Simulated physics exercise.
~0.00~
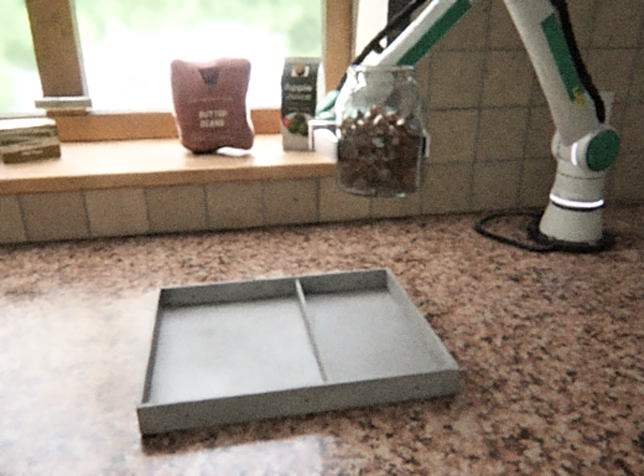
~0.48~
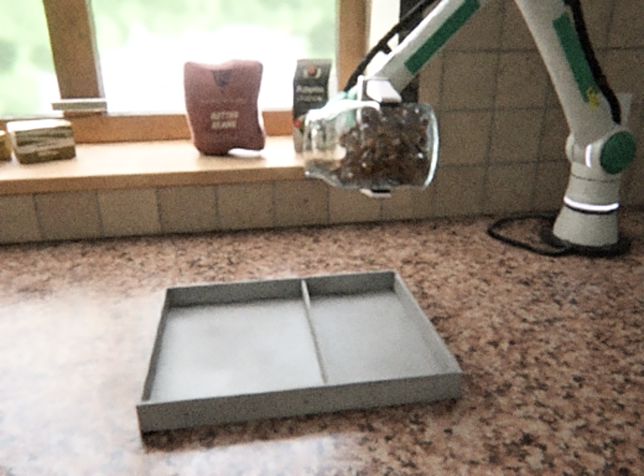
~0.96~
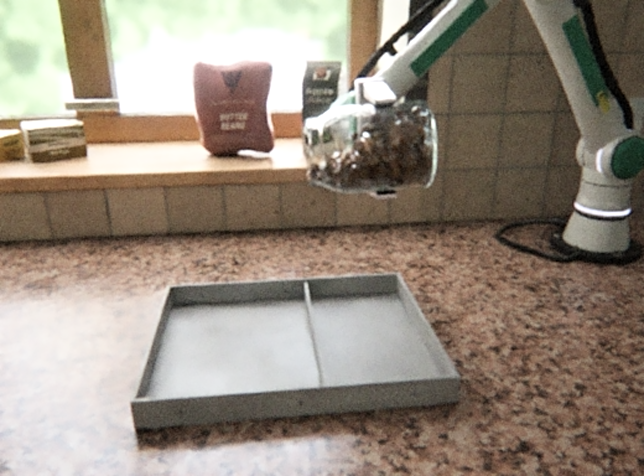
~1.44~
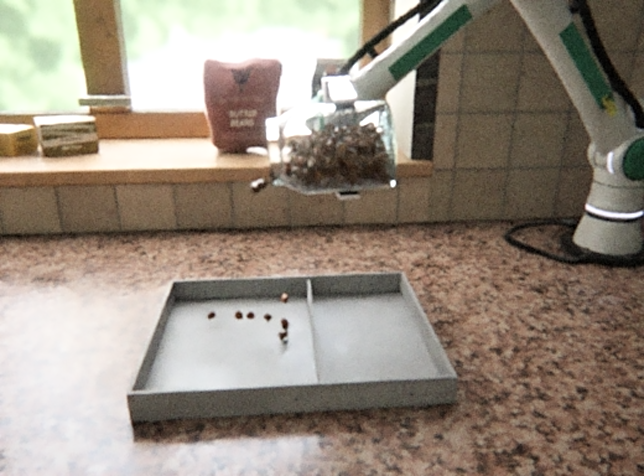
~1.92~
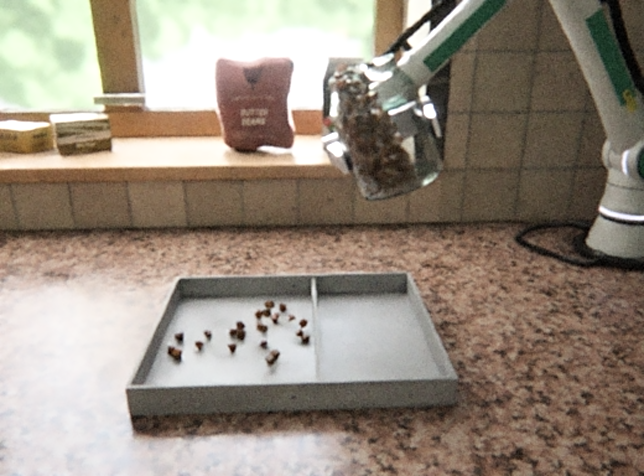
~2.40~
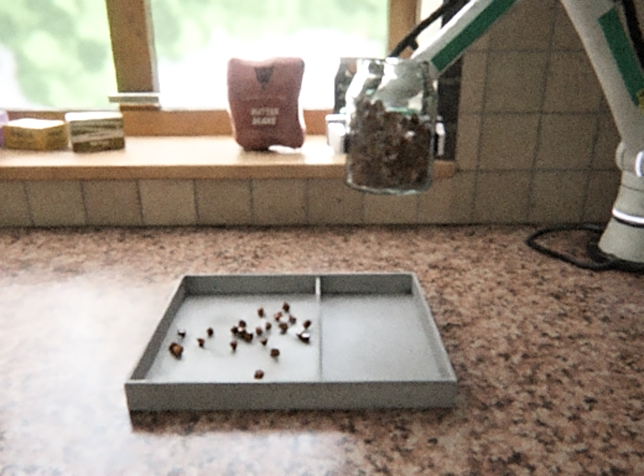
On a speckled reddish-brown stone counter, seen from the front and slightly above, a shallow grey tray divided in two sits before a tiled wall and a bright window. A dark red bag and small boxes stand on the wooden sill, and at right a white and green robot arm holds a clear jar of brown pellets. The arm tips the jar leftward onto its side, and it pauses there. A few pellets then spill into the tray's left part. The arm swings the jar back upright, still mostly full, leaving a small scatter on the left and the right part empty.
